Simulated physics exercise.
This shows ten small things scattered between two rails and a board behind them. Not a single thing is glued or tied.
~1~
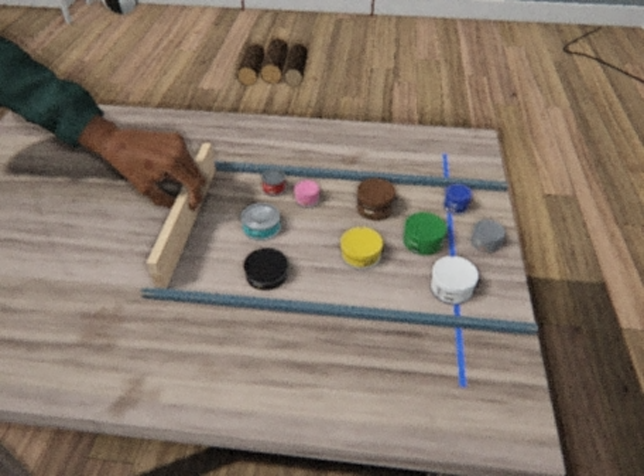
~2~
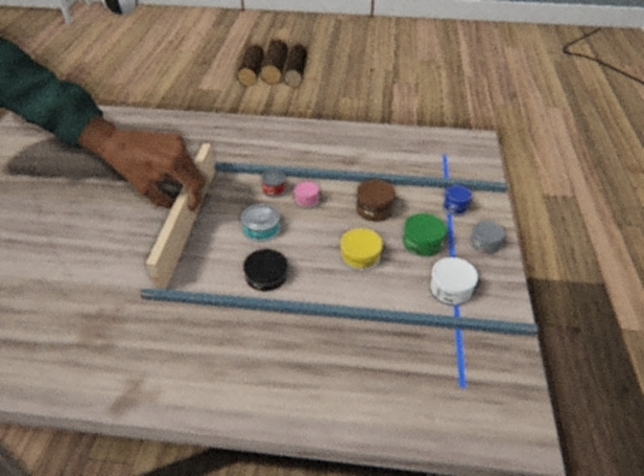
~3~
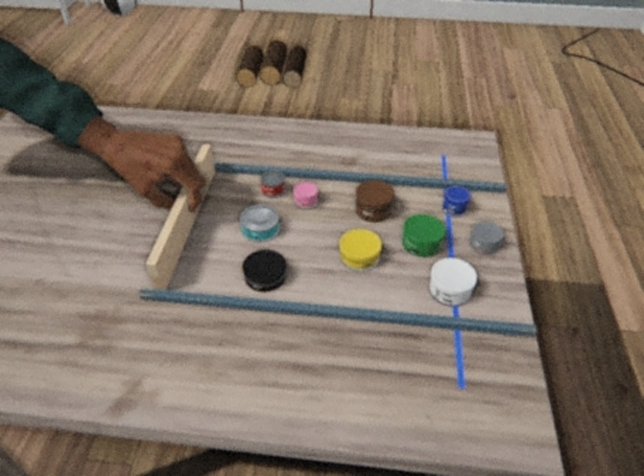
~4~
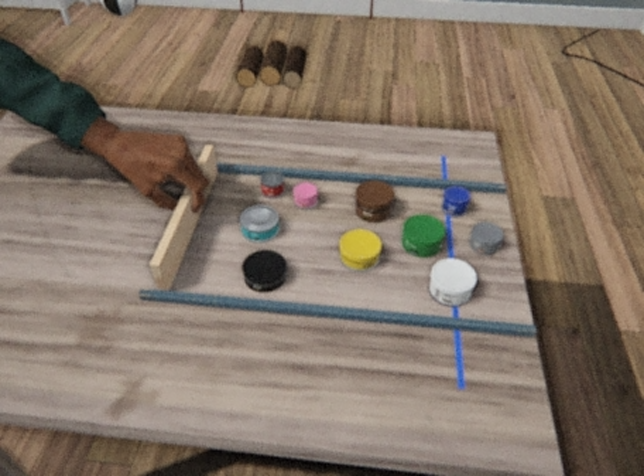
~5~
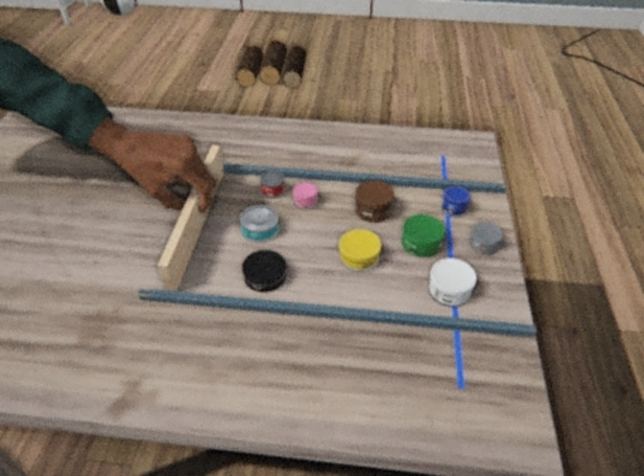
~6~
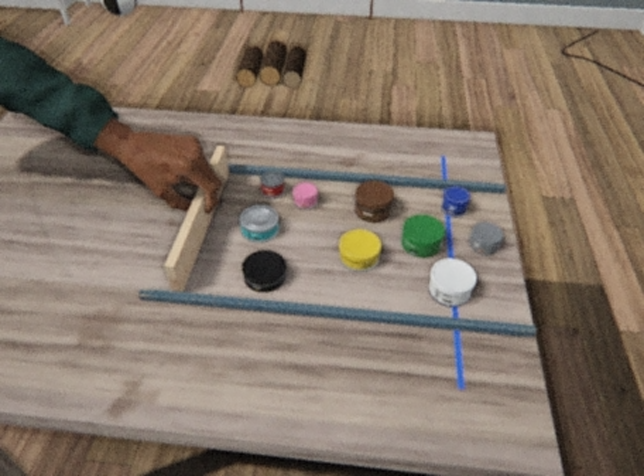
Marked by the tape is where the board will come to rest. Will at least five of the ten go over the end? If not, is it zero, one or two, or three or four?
It ends with a lone piece or a pair gone from the top.
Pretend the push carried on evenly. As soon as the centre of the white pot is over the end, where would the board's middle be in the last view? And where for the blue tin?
At (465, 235) for the white pot; at (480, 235) for the blue tin.
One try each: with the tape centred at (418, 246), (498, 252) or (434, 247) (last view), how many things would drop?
Per try in turn: 0, 5, 1.
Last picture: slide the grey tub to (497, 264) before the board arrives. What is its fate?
Well, the grey tub fails to stay.
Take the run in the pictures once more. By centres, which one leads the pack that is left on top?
Result: Blue tin.
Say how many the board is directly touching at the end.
5 in contact.
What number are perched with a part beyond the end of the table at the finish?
The tally is 3.
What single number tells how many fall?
Count of fallen: 1.
Soon after, none off yet; grey tub at rest near (486, 239); blue tin at rest near (456, 202); white pot at rest near (452, 283).
Then, none off yet; grey tub moved a little near (498, 239); blue tin moved about its own width near (477, 200); white pot moved a little near (468, 282).
By the end, the number that fall off is one or two; fallen, grey tub.
